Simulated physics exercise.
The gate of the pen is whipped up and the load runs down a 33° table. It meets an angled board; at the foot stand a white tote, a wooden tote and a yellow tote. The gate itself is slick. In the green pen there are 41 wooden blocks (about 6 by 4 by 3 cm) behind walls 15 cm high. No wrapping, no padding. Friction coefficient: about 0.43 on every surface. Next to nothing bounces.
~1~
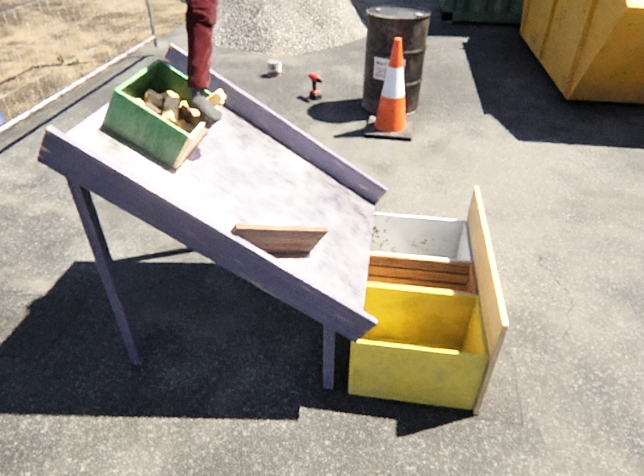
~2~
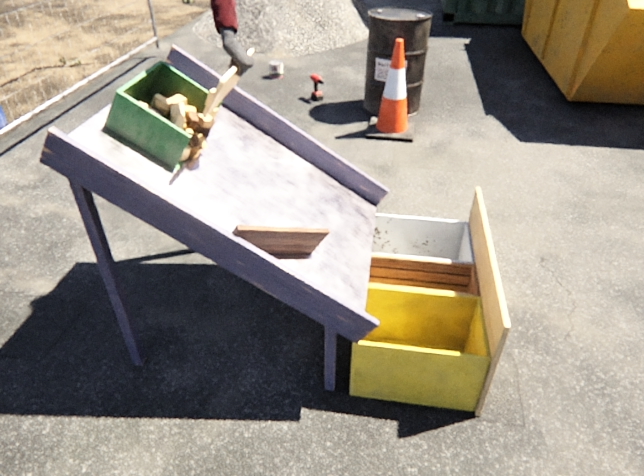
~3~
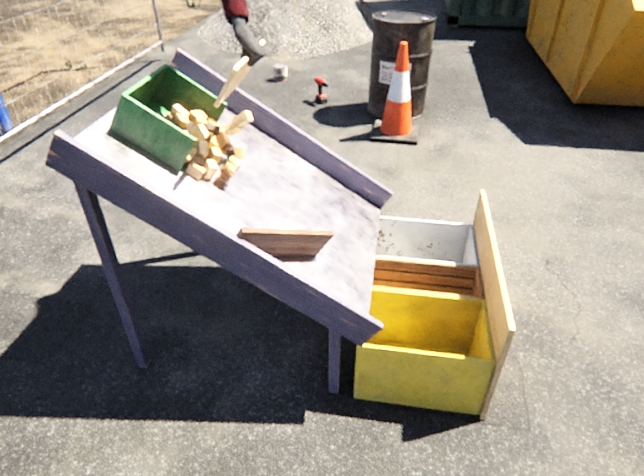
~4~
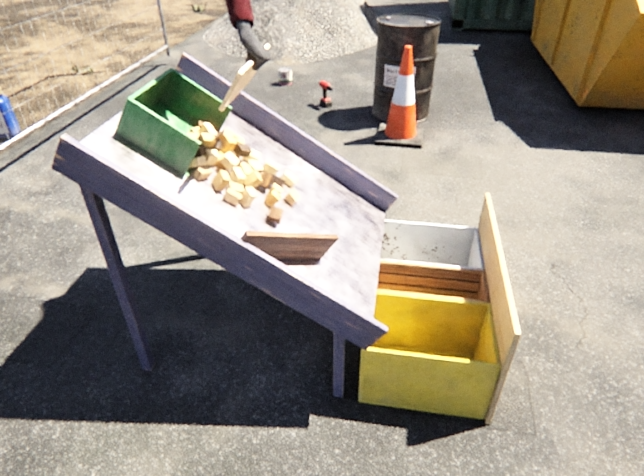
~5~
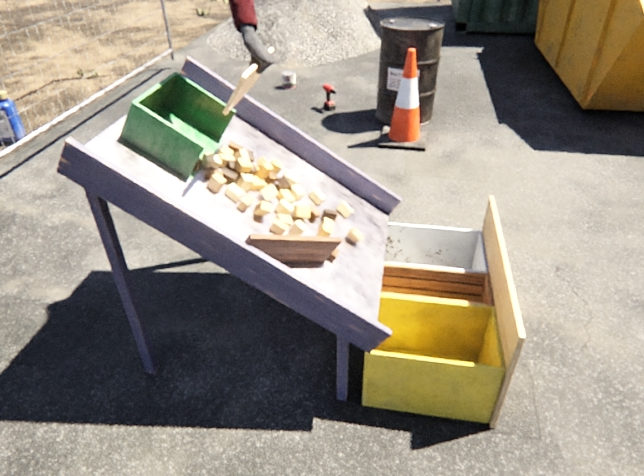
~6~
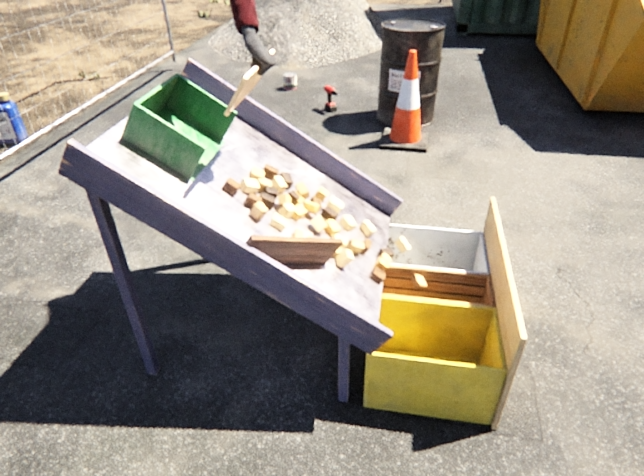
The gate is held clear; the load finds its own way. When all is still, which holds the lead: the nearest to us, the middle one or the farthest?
The centre one, the wooden tote, gets the most.
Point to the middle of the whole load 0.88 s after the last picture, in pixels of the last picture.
Near (451, 329).
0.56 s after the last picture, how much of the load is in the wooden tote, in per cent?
Some 60 per cent by then.
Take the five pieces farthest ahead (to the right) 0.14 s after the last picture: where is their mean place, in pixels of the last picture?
At about (439, 302).
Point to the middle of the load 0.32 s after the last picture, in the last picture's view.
Near (403, 272).
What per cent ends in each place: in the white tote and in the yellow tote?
About 25 and 5 per cent.
Then, 0.14 s after the last picture, 2 in the white tote, 7 in the wooden tote, 29 on the slope and 3 in the air.
Then, 0.32 s after the last picture, 6 in the white tote, 13 in the wooden tote, 15 on the slope and 7 in the air.
Then, 0.56 s after the last picture, 11 in the white tote, 24 in the wooden tote, 1 in the yellow tote, 4 on the slope and 1 in the air.
Outcome (0.88 s after the last picture), 11 in the white tote, 27 in the wooden tote, 2 in the yellow tote and 1 on the slope.
